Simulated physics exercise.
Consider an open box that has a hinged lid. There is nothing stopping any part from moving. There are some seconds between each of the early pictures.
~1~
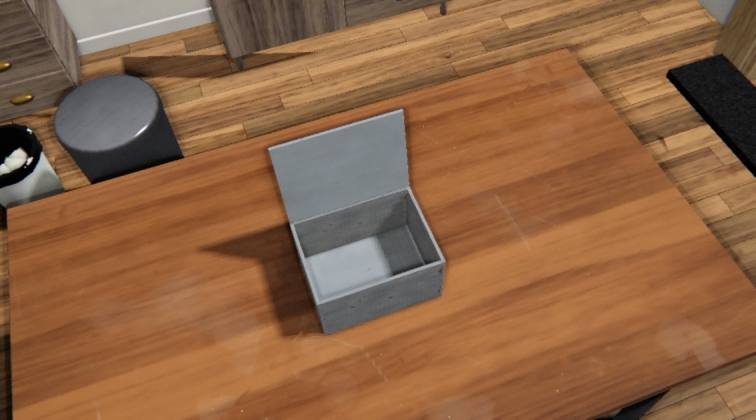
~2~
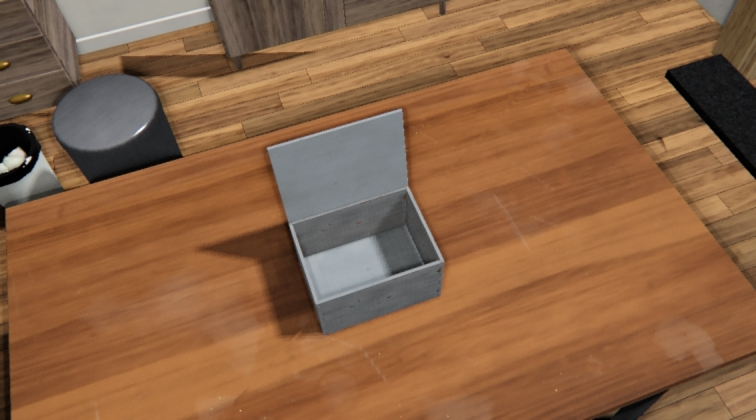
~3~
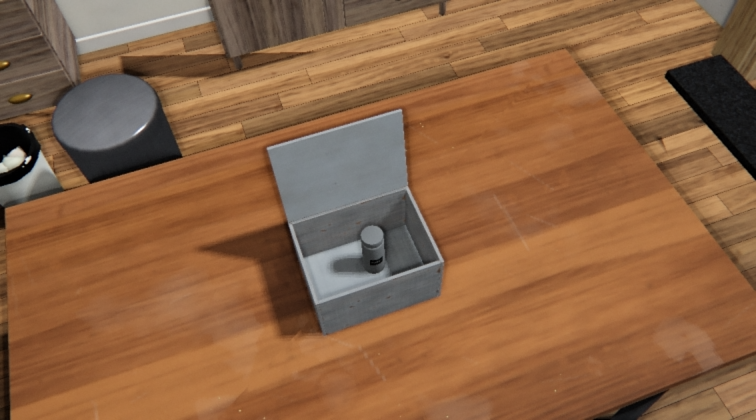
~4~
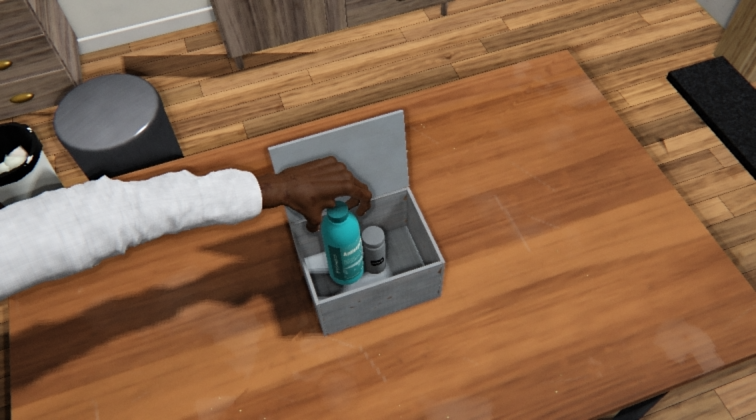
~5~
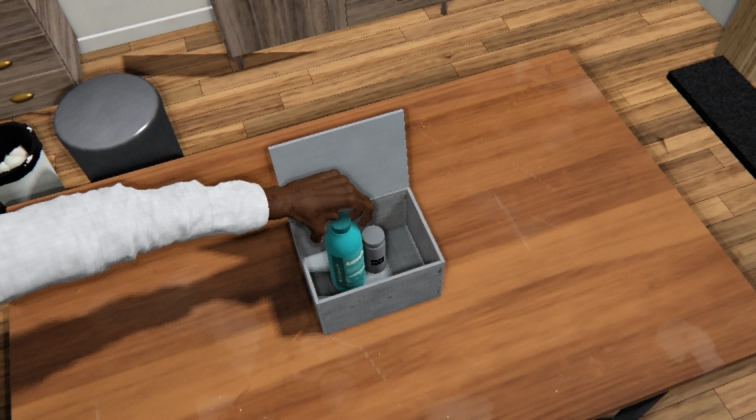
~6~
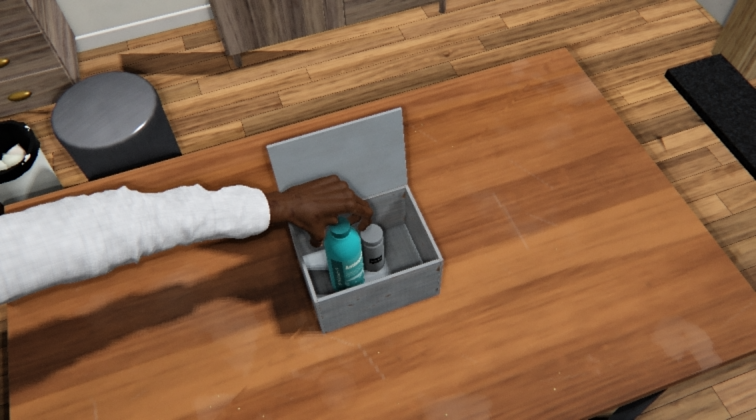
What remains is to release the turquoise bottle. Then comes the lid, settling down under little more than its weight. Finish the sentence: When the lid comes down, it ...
When the lid comes down, it stops short of the rim.
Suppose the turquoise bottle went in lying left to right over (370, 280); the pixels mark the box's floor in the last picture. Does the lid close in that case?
Lid: Closed.
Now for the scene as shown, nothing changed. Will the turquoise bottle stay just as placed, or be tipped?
In the end, the turquoise bottle winds up askew.
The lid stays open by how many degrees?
About 30°.
Then, 1.10 s later than the last frame, lid starting down.
Then, 1.60 s later than the last frame, lid 60° above the rim.
Then, 2.10 s later than the last frame, lid 37° above the rim; turquoise bottle tilted by 10° near (347, 262).
Then, 3.40 s later than the last frame, lid 29° above the rim; turquoise bottle tilted by 21° near (350, 271).
When it is over, lid 29° above the rim; left askew, turquoise bottle; grey shaker as before. End places, in pixels of the last picture, turquoise bottle near (350, 271).
